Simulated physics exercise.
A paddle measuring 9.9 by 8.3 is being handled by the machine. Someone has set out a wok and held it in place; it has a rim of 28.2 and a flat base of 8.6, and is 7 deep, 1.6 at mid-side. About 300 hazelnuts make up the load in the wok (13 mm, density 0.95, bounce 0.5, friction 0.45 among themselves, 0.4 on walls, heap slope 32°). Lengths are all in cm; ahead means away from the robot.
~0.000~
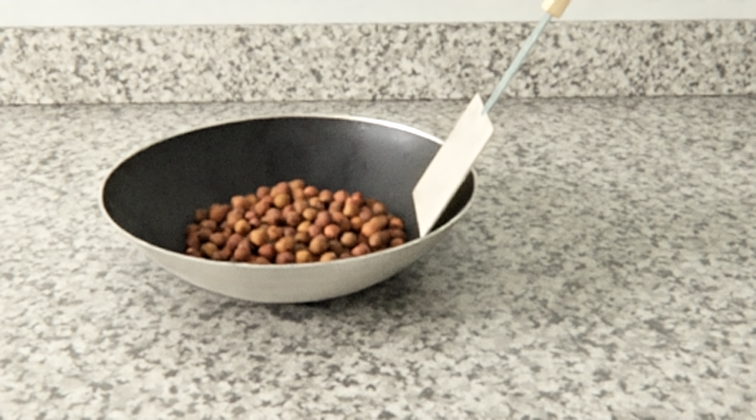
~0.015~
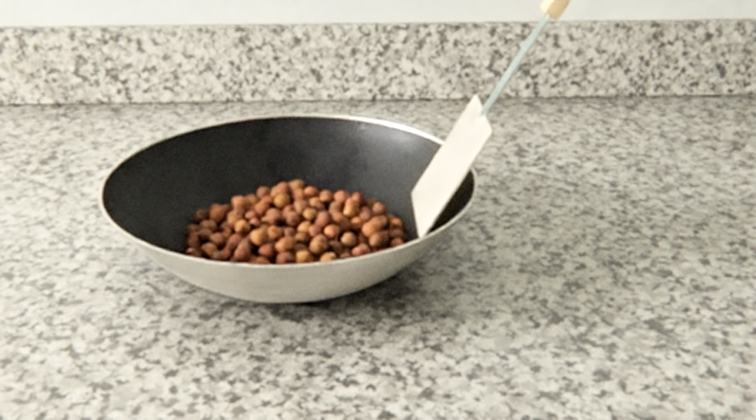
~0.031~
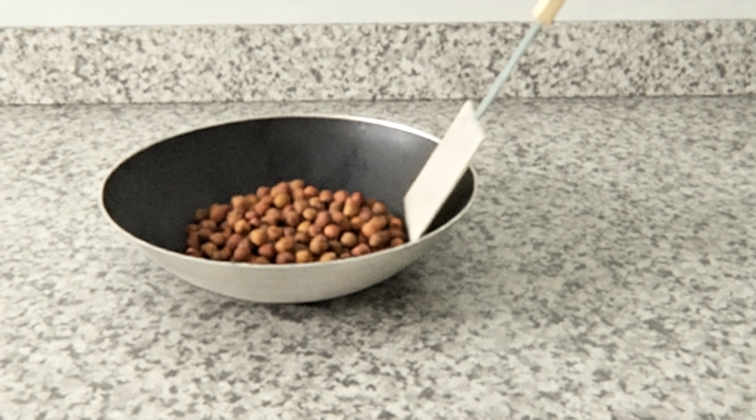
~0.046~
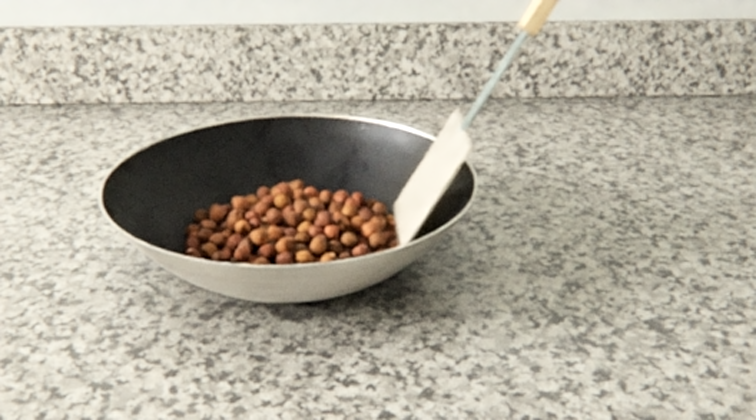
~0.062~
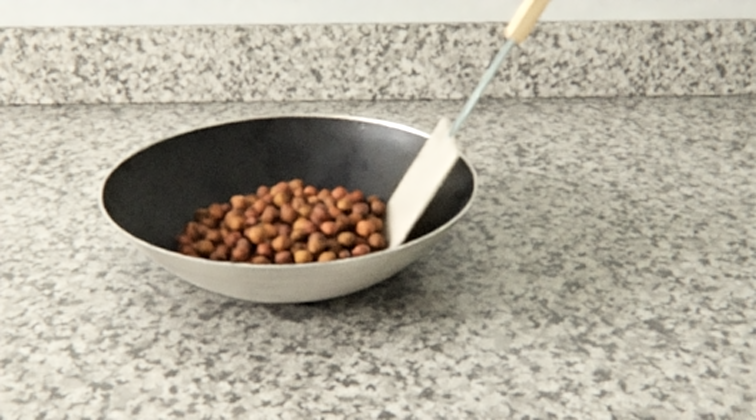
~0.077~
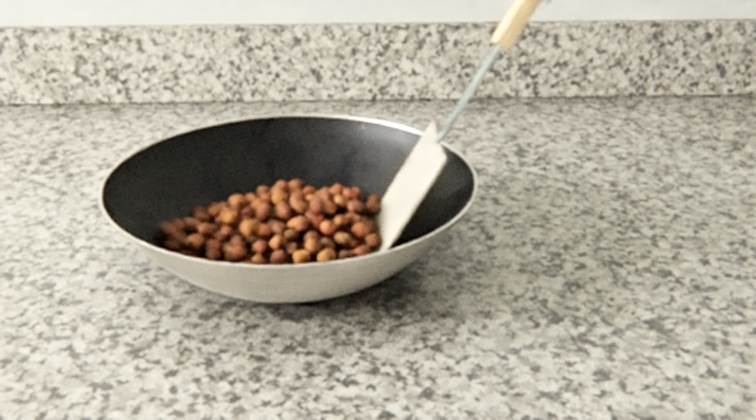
The video shows a dark-lined wok holding a heap of brown hazelnuts on a speckled countertop, as a pale paddle with a thin handle first stays nearly still, then slides down and left, pushing the nuts slightly leftward.
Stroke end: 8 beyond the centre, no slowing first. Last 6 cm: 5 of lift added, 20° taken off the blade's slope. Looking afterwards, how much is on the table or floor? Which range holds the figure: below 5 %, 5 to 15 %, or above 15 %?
The figure lies within 5 to 15 %.
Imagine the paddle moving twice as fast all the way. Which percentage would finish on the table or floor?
Some 30 in a hundred.
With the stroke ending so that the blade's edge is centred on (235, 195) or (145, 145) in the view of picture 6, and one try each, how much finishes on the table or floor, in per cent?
I'd say some 0 per cent, then some 30 per cent.
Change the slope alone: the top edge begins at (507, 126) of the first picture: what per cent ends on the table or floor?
5 percent or thereabouts.
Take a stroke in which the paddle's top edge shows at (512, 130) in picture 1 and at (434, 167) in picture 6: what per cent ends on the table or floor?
My guess would be close to 25 per cent.
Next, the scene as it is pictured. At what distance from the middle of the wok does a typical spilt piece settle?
About 28 centimetres.
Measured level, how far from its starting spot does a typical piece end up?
Distance: Around 5 cm.
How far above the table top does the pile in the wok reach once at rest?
Peak at rest, approximately 6.5 centimetres.
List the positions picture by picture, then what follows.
Paddle top edge at (486, 111), sloping 60°; upper third of the load around (298, 225), from x 190 to 400, top at y 185; 303 in the wok, in the first picture.
Paddle top edge at (485, 112), sloping 60°; upper third of the load around (298, 225), from x 190 to 400, top at y 185, in the second picture.
Paddle top edge at (477, 118), sloping 60°; upper third of the load around (298, 225), from x 190 to 400, top at y 185, in the third picture.
Paddle top edge at (464, 127), sloping 60°; upper third of the load around (298, 225), from x 190 to 395, top at y 185, in the fourth picture.
Paddle top edge at (452, 134), sloping 60°; upper third of the load around (298, 223), from x 185 to 385, top at y 185, in the fifth picture.
Paddle top edge at (439, 140), sloping 60°; upper third of the load around (285, 223), from x 165 to 385, top at y 185; 303 in the wok, in the sixth picture.
By 0.16 s, sloping 60°, highest piece 7 above the table; 303 in the wok.
By 0.25 s, sloping 53°, highest piece 7 above the table; 303 in the wok.
By 0.49 s, sloping 40°, highest piece 13 above the table; 280 in the wok, 12 on the table or floor, 11 on the blade or in flight.
By 1.54 s, sloping 40°, highest piece 6 above the table; 278 in the wok, 25 on the table or floor.
Final count, 278 in the wok, 25 on the table or floor. That is 8 % on the table or floor.
